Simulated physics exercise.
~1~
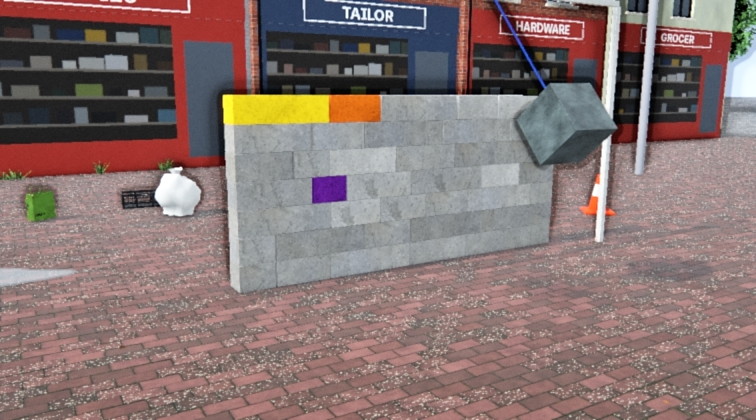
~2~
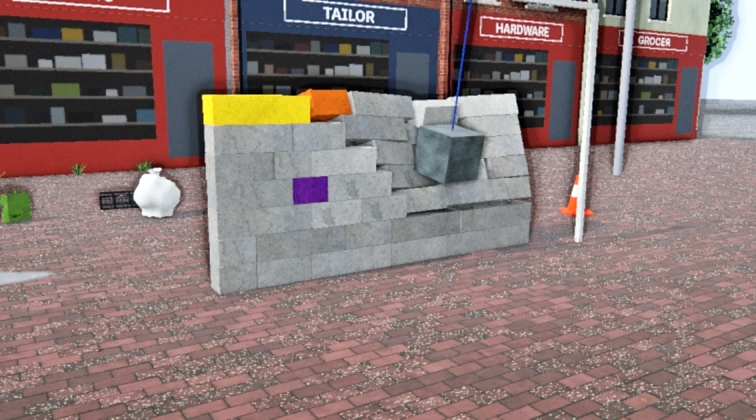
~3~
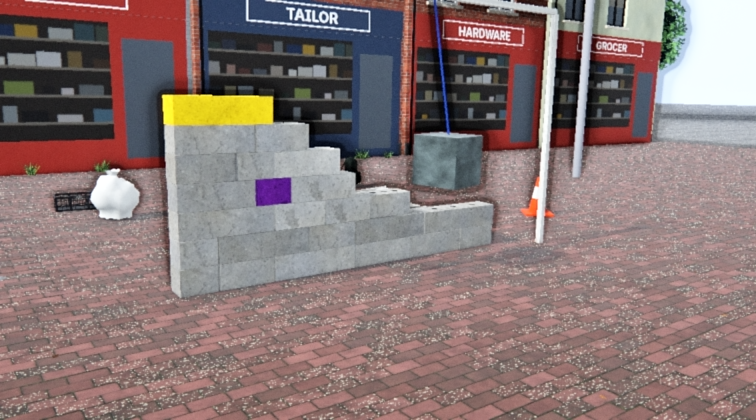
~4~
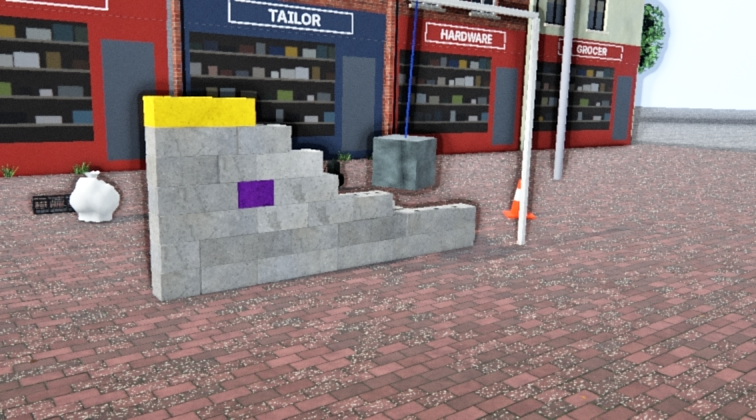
On a brick-paved street in front of a row of shops, a grey block hangs from a line beside the right end of a wall of concrete blocks. The hanging block swings left into the wall, pushing the upper right part out of place and tilting the orange block on the top row. The upper right part then comes away, and the orange block drops out of sight. The view pans slightly right as the hanging block sways. At the end, a stepped slope of blocks remains, with the yellow block still on top at the left and the purple block still in its place.
